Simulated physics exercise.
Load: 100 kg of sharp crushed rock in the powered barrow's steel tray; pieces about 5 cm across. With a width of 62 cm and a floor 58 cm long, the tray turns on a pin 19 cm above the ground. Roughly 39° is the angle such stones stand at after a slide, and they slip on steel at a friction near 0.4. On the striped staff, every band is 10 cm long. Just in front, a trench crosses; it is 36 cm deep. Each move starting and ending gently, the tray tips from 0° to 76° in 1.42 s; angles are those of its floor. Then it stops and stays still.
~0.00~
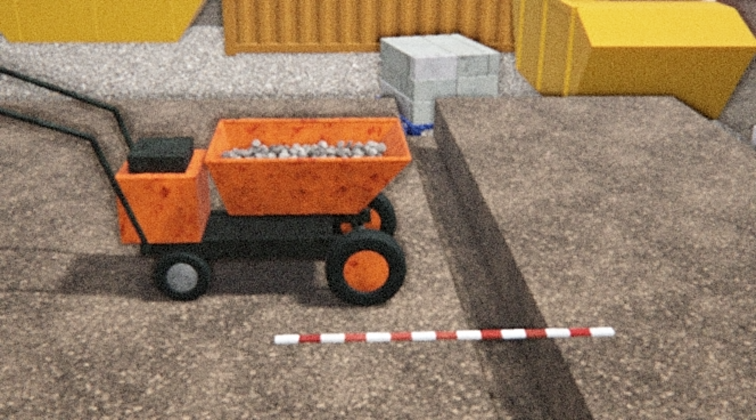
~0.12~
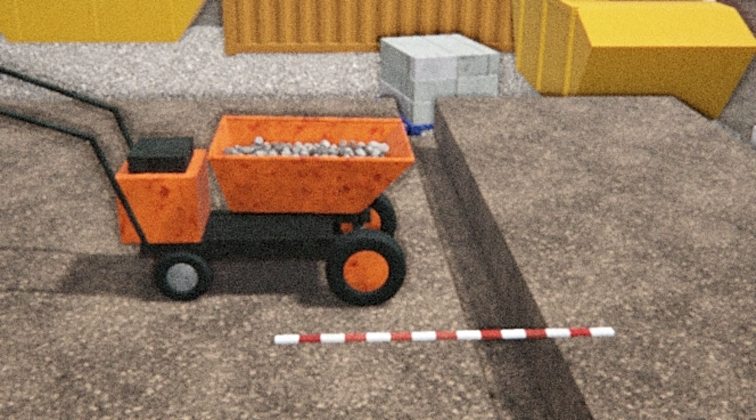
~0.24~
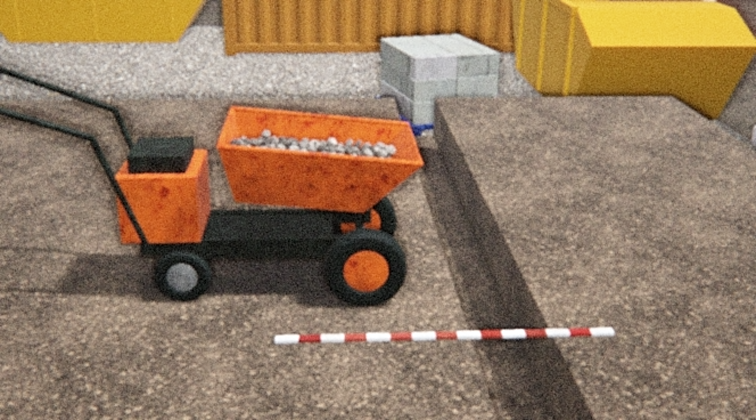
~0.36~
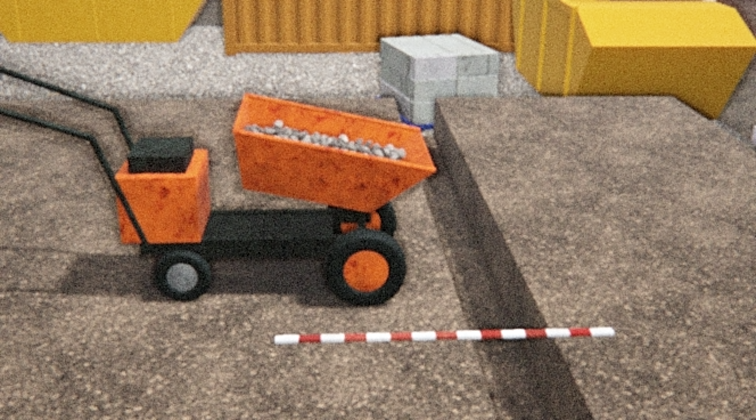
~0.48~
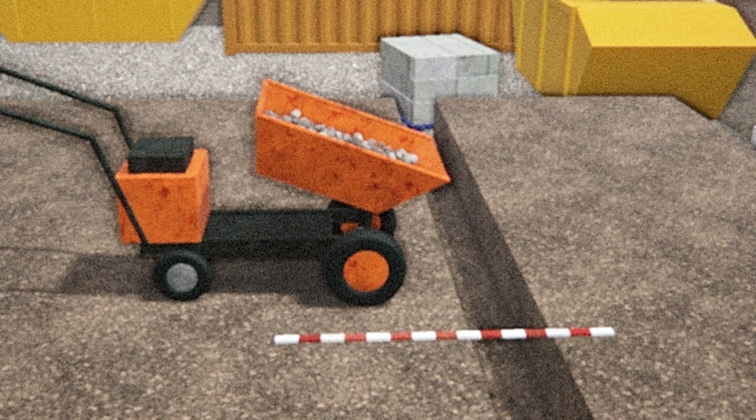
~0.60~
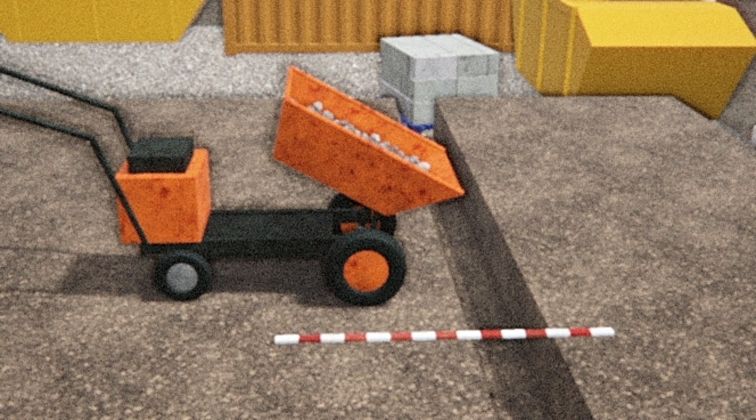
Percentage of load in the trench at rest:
89 %.
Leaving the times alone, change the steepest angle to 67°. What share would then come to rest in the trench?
Then about 75 per cent.
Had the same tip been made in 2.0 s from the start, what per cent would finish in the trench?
In that case some 90 per cent.
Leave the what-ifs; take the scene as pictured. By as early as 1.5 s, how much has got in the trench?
At that moment: Approx. 40 %.
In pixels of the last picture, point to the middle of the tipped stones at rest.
Middle at around (497, 320), I'd say.
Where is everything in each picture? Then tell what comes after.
In the first frame, lip at (410, 160), floor tilted 0°, highest stones at (296, 152).
In the second frame, the tray is at 2°, its lip at (413, 161); the top of the load is at (275, 150); the stones move at 0.2 m/s on average.
In the third frame, lip at (422, 164), floor tilted 6°, highest stones at (266, 143); the stones move at 0.4 m/s on average.
In the fourth frame, lip at (434, 171), floor tilted 12°, highest stones at (271, 133); the stones move at 0.5 m/s on average.
In the fifth frame, lip at (449, 180), floor tilted 20°, highest stones at (285, 121); the stones move at 0.7 m/s on average.
In the sixth frame, the tray is at 29°, its lip at (462, 193); the top of the load is at (299, 110); the stones move at 0.7 m/s on average.
After 1.1 s the floor is at 64°; 100 % in the tray; the foremost stones are at (475, 220).
After 1.5 s the floor is at 76°; 52 % in the tray, 42 % in the trench, 6 % past the trench; the foremost stones are at (560, 264).
After 1.9 s the floor is at 76°; 17 % in the tray, 71 % in the trench, 12 % past the trench; the foremost stones are at (619, 273).
After 3.8 s the floor is at 76°; 0 % in the tray, 89 % in the trench, 11 % past the trench; the foremost stones are at (627, 273).
